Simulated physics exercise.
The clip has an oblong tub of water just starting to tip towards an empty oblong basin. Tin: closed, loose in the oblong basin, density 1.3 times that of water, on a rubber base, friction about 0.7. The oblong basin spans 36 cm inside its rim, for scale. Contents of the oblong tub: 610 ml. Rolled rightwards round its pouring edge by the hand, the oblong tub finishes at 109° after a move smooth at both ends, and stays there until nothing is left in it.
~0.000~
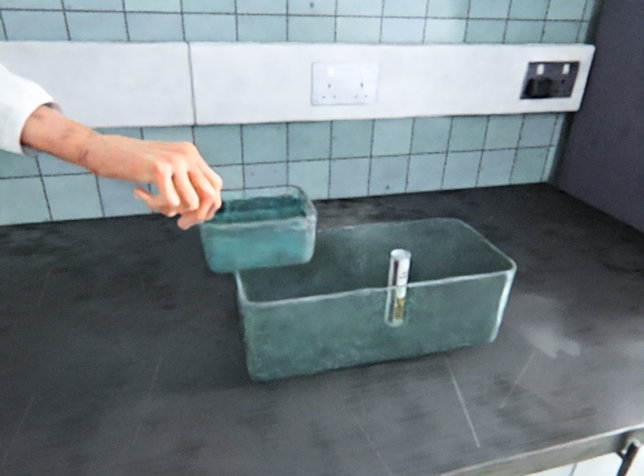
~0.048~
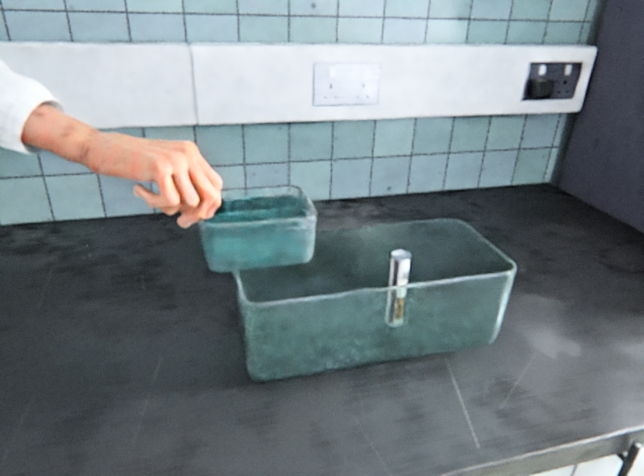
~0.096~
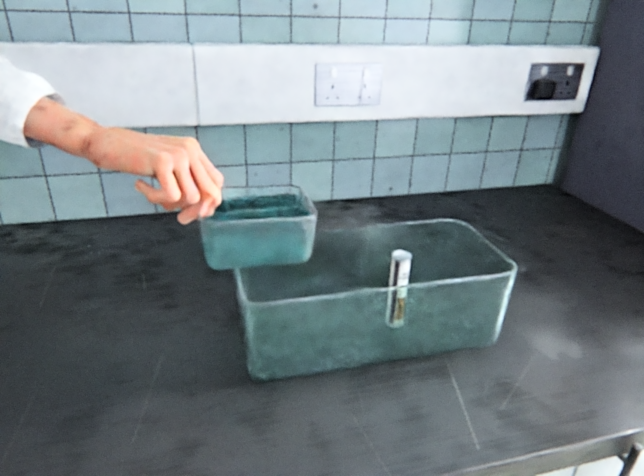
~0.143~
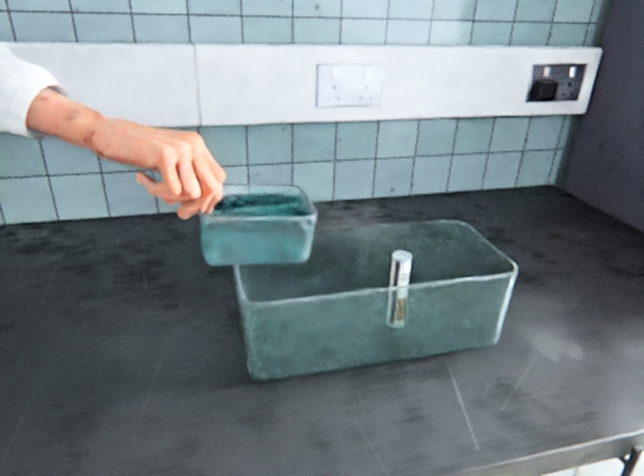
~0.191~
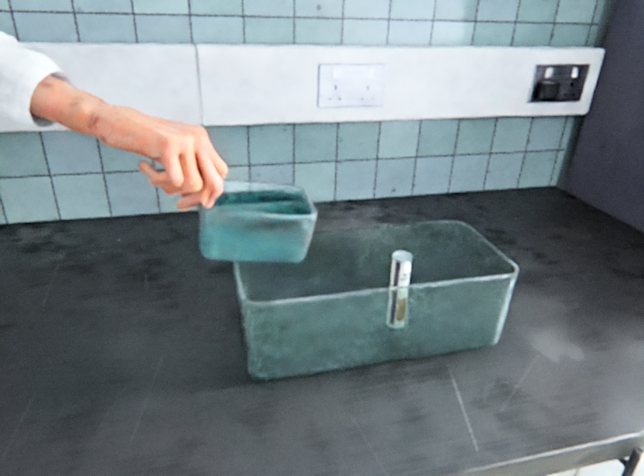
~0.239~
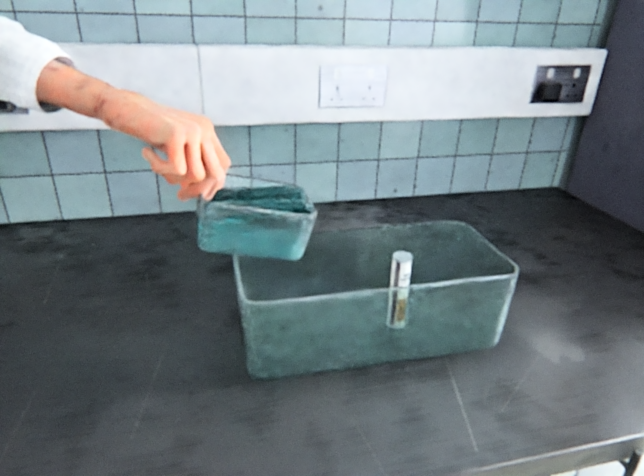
On a dark countertop against a pale green tiled wall, a hand holds a small glassy tub of water above the left end of a larger oblong basin containing a small upright cylinder. The hand keeps the tub nearly level at first, then slowly tilts it slightly rightwards, while the basin stays still.
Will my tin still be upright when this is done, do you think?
It holds.
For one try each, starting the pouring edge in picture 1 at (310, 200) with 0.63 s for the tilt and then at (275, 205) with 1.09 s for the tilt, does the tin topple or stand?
Trial 1 - tin tips; trial 2 - tin stays standing.
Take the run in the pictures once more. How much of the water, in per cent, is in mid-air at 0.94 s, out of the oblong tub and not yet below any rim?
About 7 % of the total.
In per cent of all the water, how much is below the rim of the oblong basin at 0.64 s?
Estimate - around 20 in a hundred parts.
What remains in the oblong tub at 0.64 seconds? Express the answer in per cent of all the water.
42 %.
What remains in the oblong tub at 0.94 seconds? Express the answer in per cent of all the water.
Share remaining: Approx. 5 %.
By 0.64 s the tilt is 70° and 42 per cent is still to pour; the tin stands where it began.
By 0.94 s the tilt is 104° and 5 per cent is still to pour; the tin stands where it began.
By 1.25 s the tilt is 109° and 0 per cent is still to pour; the tin stands where it began.
By 1.59 s the tilt is 109° and 0 per cent is still to pour; the tin stands where it began.
At rest the tin stands where it began.
